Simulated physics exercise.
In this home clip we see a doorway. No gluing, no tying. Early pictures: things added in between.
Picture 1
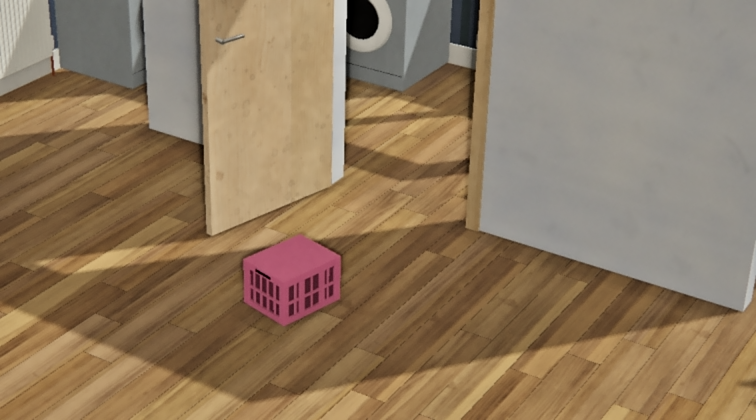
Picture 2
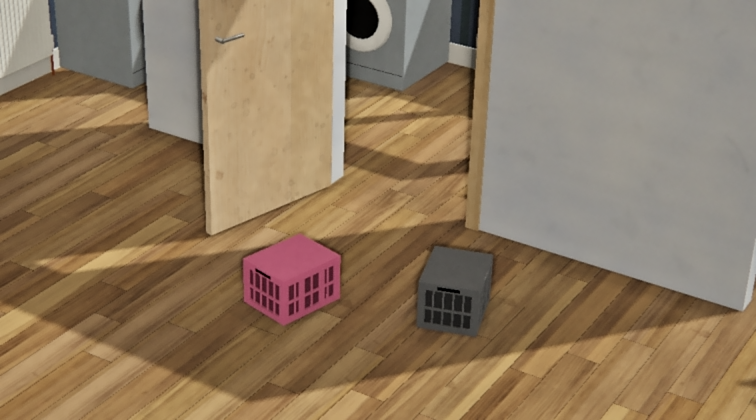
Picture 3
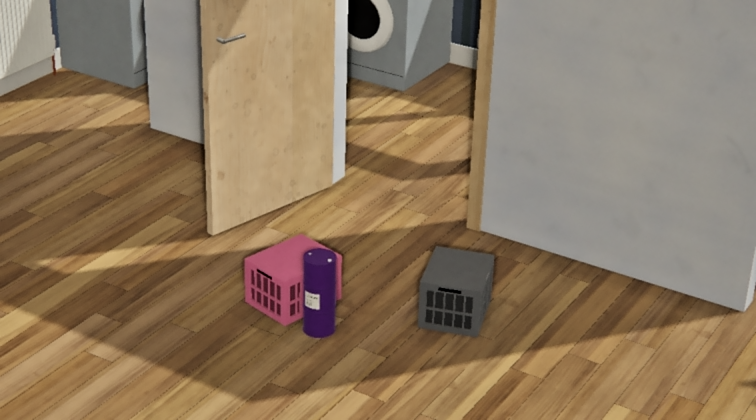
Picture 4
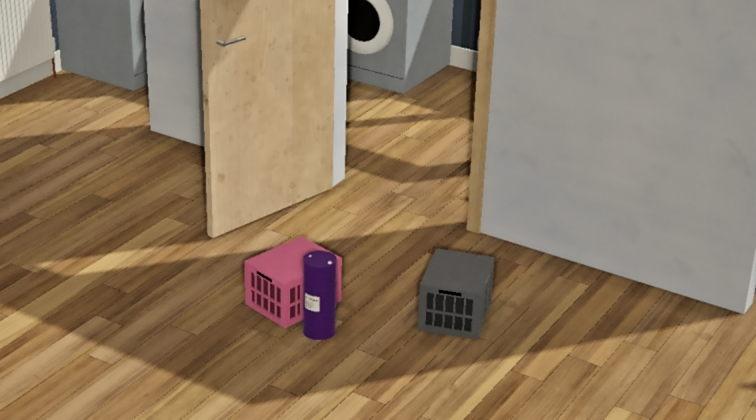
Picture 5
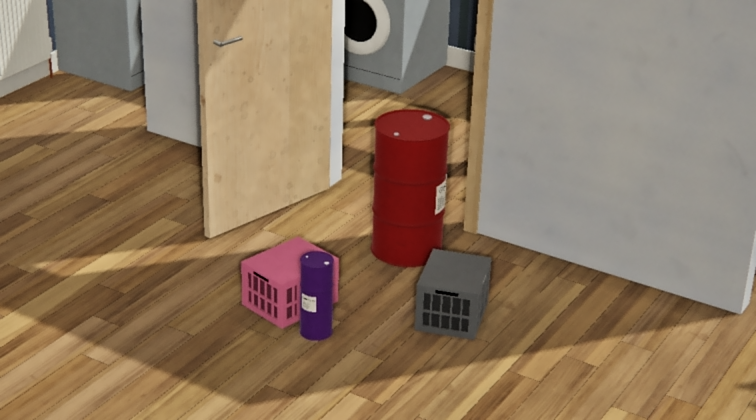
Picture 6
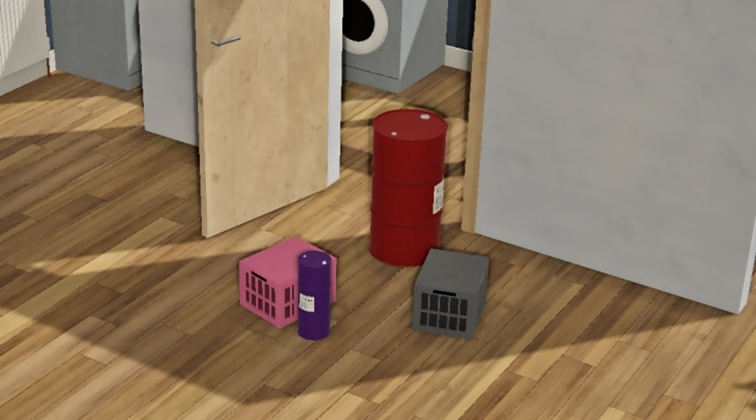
Doorway with wooden door standing open and still as a pink crate is joined by a grey crate, purple canister and red drum.
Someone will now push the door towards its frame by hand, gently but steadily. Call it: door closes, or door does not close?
Door does not close.
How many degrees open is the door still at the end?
About 40°.
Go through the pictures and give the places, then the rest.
Door wide open and still, in the first picture.
Door wide open and still; grey crate (455, 291), in the second picture.
Door wide open and still; pink crate (293, 279); purple canister (320, 293), in the third picture.
Door wide open and still; grey crate (456, 293); pink crate (293, 281), in the fourth picture.
Door wide open and still; purple canister (317, 296); grey crate (453, 294), in the fifth picture.
Door wide open and still; red drum (407, 188); pink crate (288, 281), in the sixth picture.
Then, 0.70 s after the last picture, door 93° open.
Then, 1.20 s after the last picture, door 75° open.
Then, 1.60 s after the last picture, door 59° open.
Then, 2.00 s after the last picture, door 41° open.
At rest, door 39° open; all 4 in place. Seen from the same camera at the end, red drum near (412, 187).
